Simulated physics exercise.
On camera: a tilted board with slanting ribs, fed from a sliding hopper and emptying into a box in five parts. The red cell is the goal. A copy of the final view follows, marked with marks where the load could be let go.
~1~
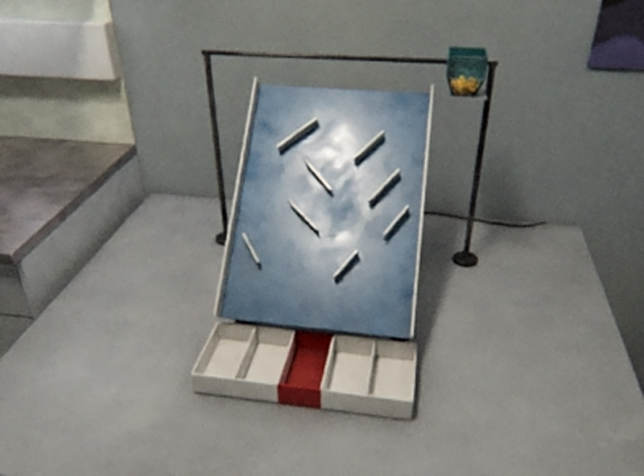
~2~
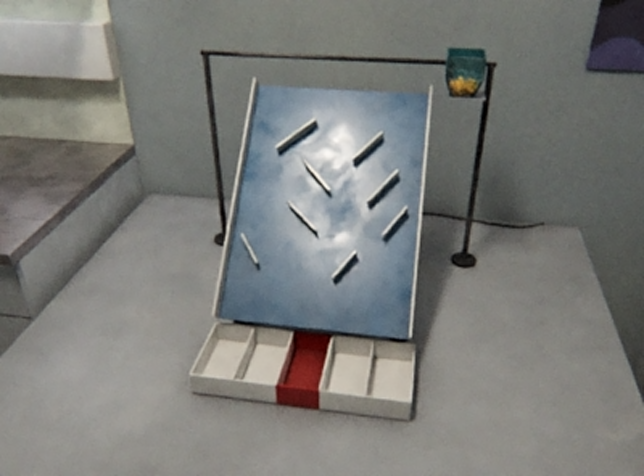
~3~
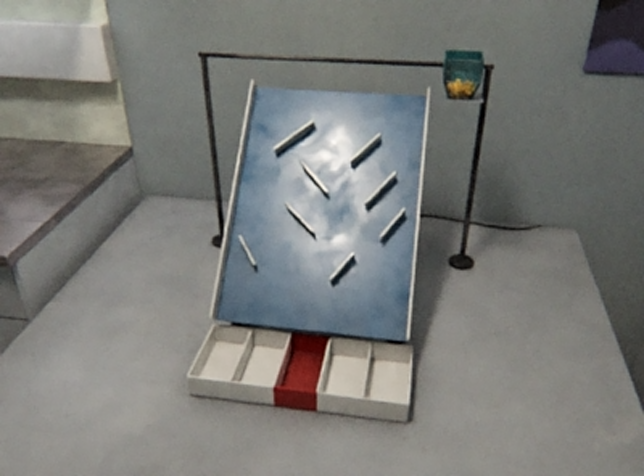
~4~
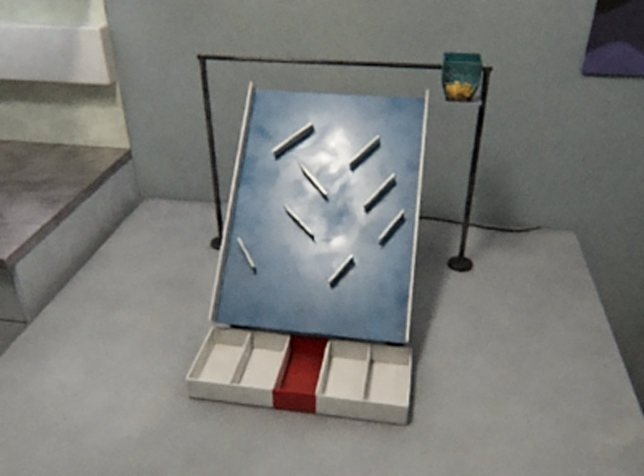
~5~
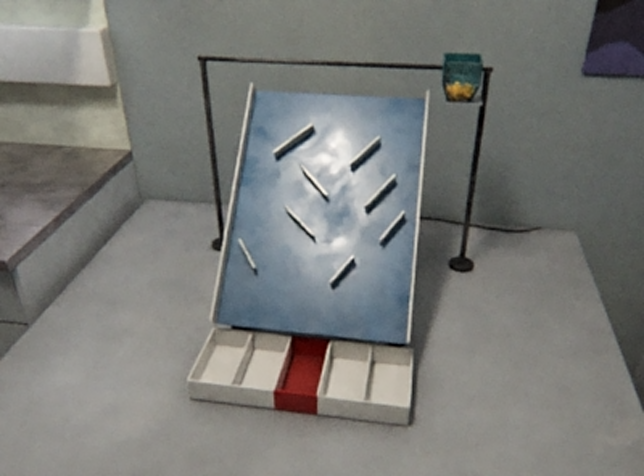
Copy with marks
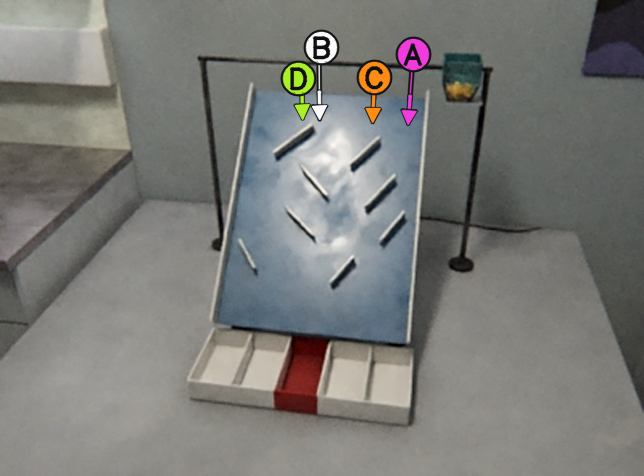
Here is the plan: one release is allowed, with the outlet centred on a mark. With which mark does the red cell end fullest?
Best: C.
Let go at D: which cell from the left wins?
The first.
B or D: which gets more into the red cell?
That is mark B.
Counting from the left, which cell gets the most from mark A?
The fifth.
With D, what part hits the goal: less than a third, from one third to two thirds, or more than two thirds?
It is less than a third.
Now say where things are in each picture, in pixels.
The first frame shows hopper near (464, 84), puffed corn balls, door shut.
The second frame shows ribs (276, 147) to (315, 118), (353, 158) to (382, 131), (304, 160) to (329, 189).
The third frame shows ribs (365, 203) to (395, 172), (286, 203) to (313, 232), (381, 237) to (404, 209).
The fourth frame shows ribs (238, 238) to (253, 267), (329, 281) to (352, 255).
The fifth frame shows red cell near (296, 401), number 3 of 5 from the left.
On the marked copy, mark A meets the board at (408, 119); mark B meets the board at (319, 114); mark C meets the board at (372, 117); mark D meets the board at (302, 114).
Choosing A, close to a quarter in the red cell, the bulk in other cells.
Choosing B, close to a quarter in the red cell, the bulk in other cells.
Choosing C, close to half in the red cell, close to half in other cells.
Choosing D, a small share in the red cell, all but a few in other cells.
